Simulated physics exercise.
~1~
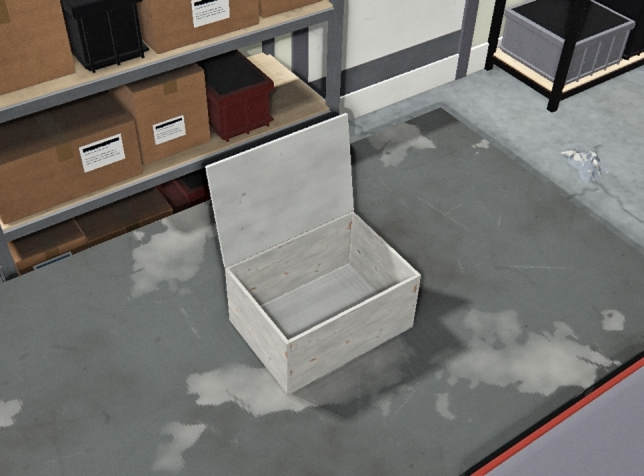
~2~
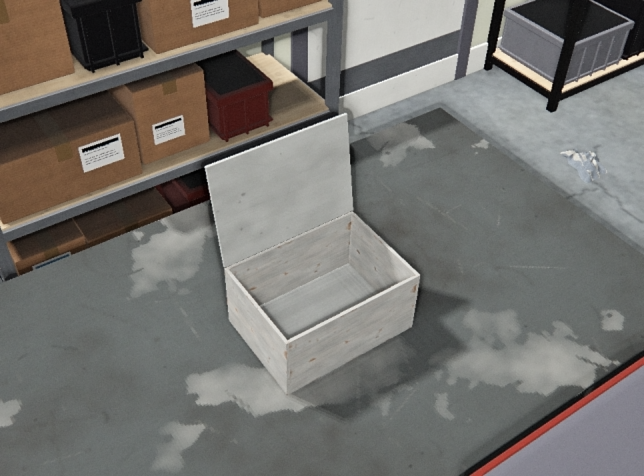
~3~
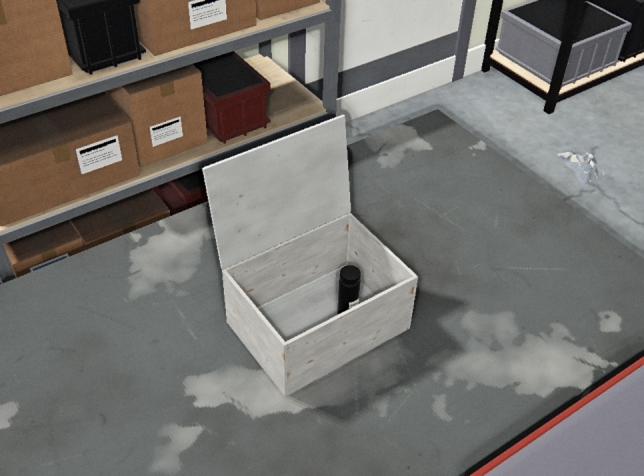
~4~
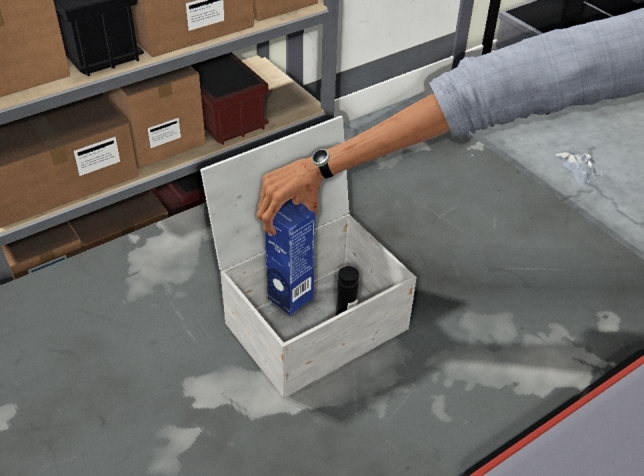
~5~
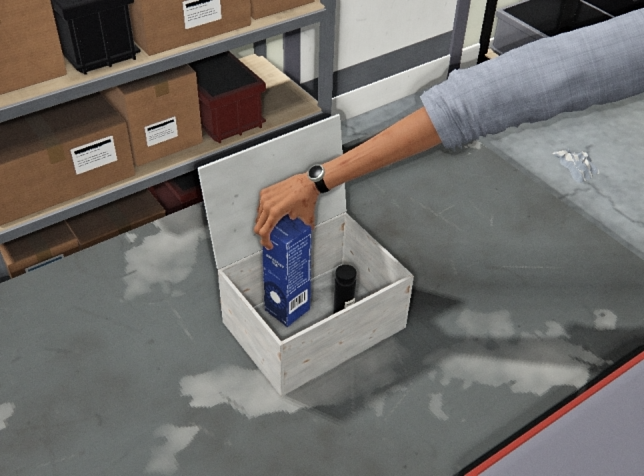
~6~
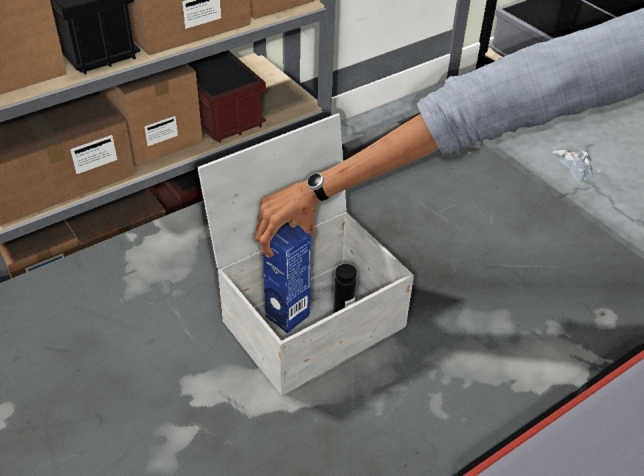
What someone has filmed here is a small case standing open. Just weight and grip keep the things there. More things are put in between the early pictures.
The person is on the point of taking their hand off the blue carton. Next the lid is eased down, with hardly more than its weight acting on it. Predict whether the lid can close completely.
Prediction: The lid cannot close completely.
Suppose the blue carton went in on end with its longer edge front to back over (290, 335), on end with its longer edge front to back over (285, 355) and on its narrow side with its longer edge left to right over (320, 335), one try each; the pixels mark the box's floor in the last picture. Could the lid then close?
In order: The lid gets blocked, then gets blocked, then fits down.
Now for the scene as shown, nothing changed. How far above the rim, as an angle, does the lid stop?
Roughly 18 degrees above the rim.
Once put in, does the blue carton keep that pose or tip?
After all that, it finishes out of line.
Then, 1.30 s on from there, lid 82° above the rim.
Then, 1.70 s on from there, lid 54° above the rim; blue carton turned 9° from how it was put near (295, 282).
Then, 2.00 s on from there, lid 22° above the rim; blue carton turned 40° from how it was put near (317, 299).
Then, 3.60 s on from there, lid 18° above the rim; blue carton turned 49° from how it was put near (312, 292).
In the end, lid 18° above the rim; toppled in the box, blue carton; black shaker unmoved. At the end, from the last picture's camera, blue carton near (312, 292).
